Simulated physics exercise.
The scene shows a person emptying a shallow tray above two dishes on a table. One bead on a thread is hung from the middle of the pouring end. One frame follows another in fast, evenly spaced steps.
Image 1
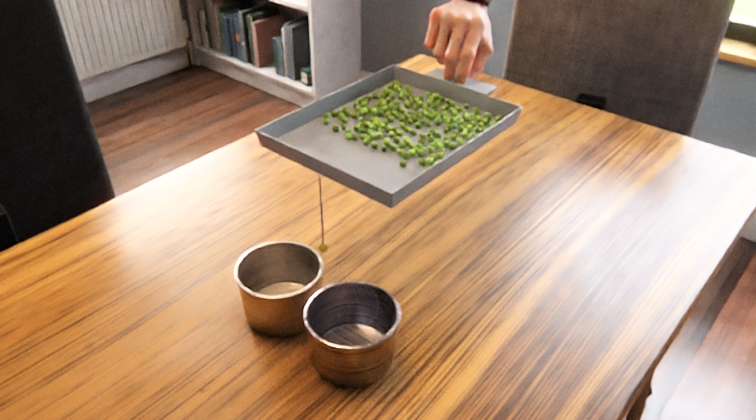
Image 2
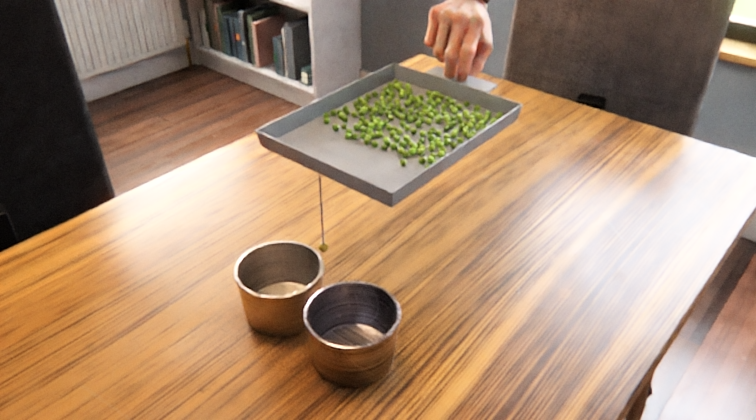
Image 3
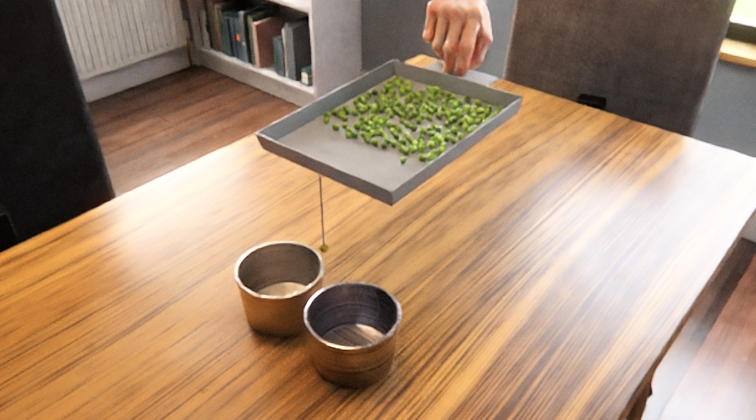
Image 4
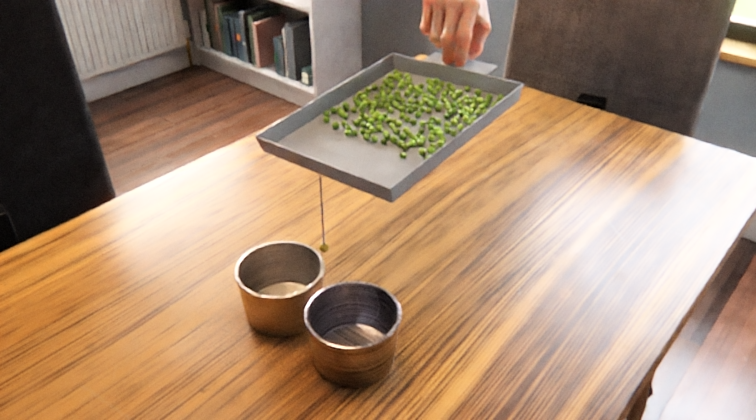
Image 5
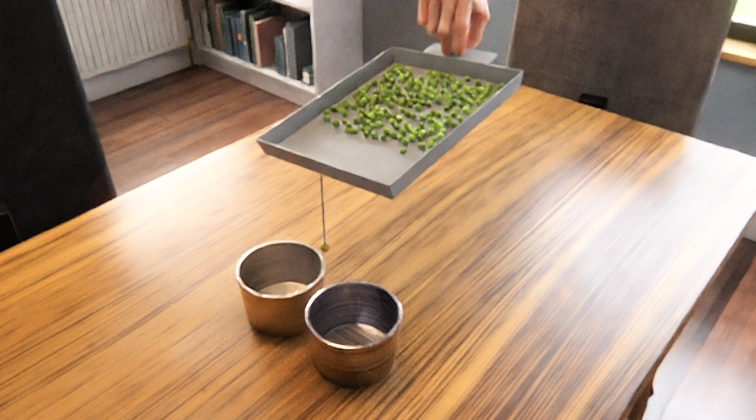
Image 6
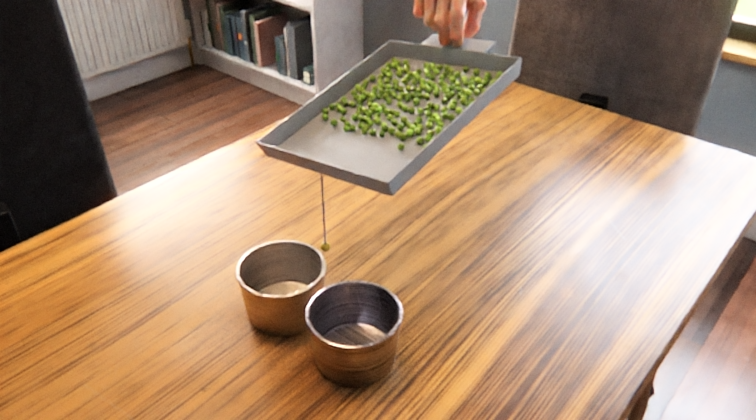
A hand raises the far end of a gray tray of green peas above two dishes.
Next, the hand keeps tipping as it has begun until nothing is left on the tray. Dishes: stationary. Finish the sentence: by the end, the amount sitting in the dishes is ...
... less than a third of what the tray held.
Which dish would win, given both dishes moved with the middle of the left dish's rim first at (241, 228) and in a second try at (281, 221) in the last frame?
At the first place left, at the second left.
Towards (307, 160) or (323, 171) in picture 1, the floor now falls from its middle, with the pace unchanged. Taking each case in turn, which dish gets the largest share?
Order of results: The left-placed dish, followed by the left-placed dish.
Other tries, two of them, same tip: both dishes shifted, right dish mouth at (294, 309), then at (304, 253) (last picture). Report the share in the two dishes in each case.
That makes 0 per cent, followed by 50 per cent.
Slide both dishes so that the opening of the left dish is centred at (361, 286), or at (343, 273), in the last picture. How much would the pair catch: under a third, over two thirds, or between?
First attempt: Under a third; second attempt: Under a third.
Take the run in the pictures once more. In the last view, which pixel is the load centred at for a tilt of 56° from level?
In the last view, the load is centred close to (298, 144).
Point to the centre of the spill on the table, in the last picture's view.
The centre sits close to (266, 263).
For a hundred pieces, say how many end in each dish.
Near 10 in a hundred for the left dish; near 0 for the right dish.
Soon after the last picture, tray tipped steeply; nearly all on the tray; a stray few outside both; a stray few in the air.
A little later, tray tipped right over; most on the tray; a stray few in the left dish; a small part outside both; a small part in the air.
Later still, tray tipped past a quarter turn; a small part in the left dish; most outside both.
At rest, tray tipped past a quarter turn; none in the right dish; a small part in the left dish; most outside both.
